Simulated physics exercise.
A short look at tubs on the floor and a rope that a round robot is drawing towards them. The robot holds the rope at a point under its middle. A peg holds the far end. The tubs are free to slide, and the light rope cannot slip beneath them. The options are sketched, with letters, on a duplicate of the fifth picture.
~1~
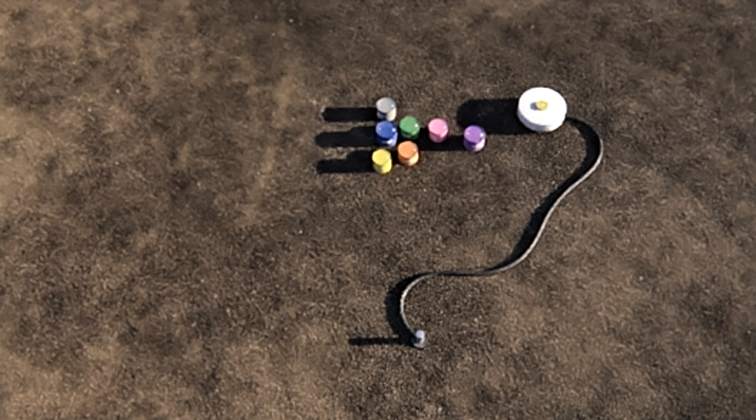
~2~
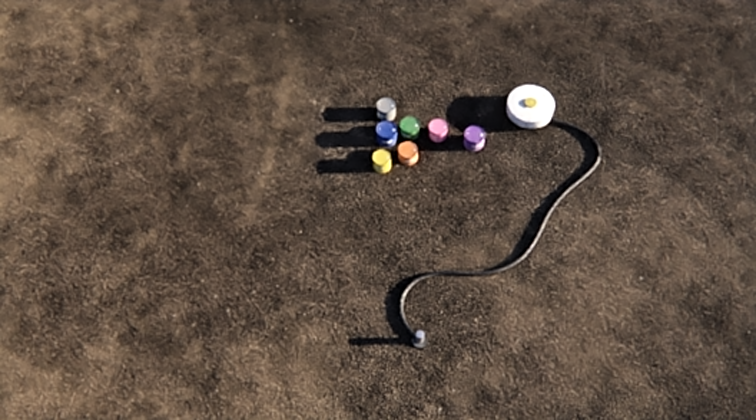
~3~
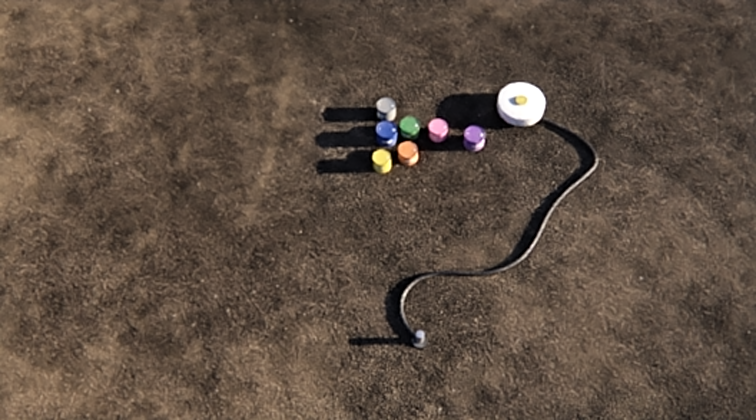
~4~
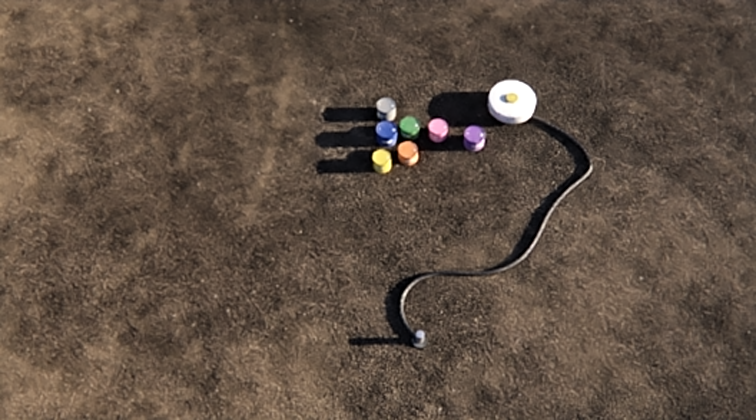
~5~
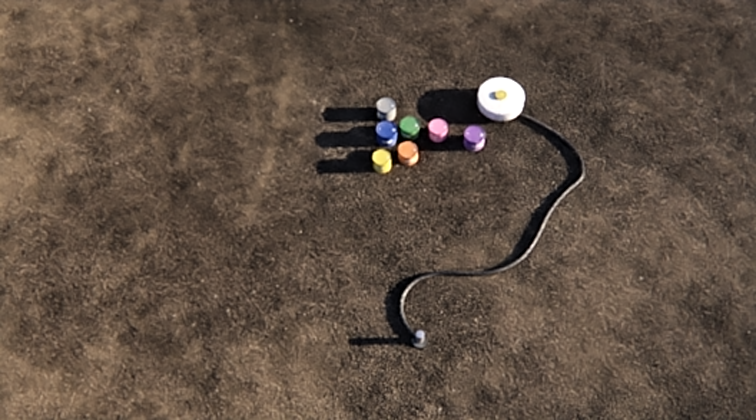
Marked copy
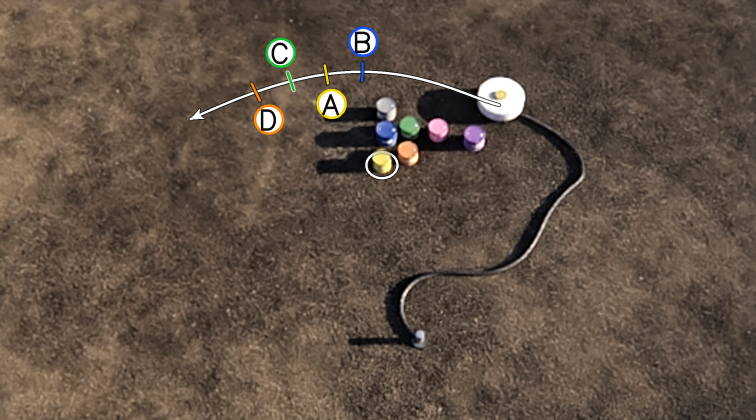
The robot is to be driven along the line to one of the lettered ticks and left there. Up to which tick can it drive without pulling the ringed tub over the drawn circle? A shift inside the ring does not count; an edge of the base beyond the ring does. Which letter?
Up to mark D.
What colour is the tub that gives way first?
Purple.
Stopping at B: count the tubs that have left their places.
The count is none.
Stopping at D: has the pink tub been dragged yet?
Yes.
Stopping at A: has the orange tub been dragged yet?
By then, no.
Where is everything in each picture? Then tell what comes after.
The first picture shows grey tub (386, 110); purple tub (474, 138); yellow tub (382, 161).
The second picture shows robot (530, 108); peg (420, 337).
The third picture shows robot (521, 105); pink tub (438, 131).
The fourth picture shows robot (511, 103); orange tub (408, 153).
The fifth picture shows robot (500, 100); purple tub (474, 138); yellow tub (382, 161); peg (420, 337).
On the marked copy, A at (326, 74); B at (362, 72); C at (291, 81); D at (256, 92); the ring at (382, 165); the route from (499, 105) via (344, 72) to (190, 119).
Taking D. A third of the way, robot (416, 73); yellow tub (382, 161).
Two thirds of the way, robot (328, 69); yellow tub (382, 161).
When it is over, robot (255, 87); green tub (403, 130); pink tub (416, 141); blue tub (384, 136); orange tub (404, 154); grey tub (377, 121); purple tub (424, 156); yellow tub (382, 161); the yellow tub is still in its ring.
As for the rest, A is safe but short; B is safe but short; C is safe but short.
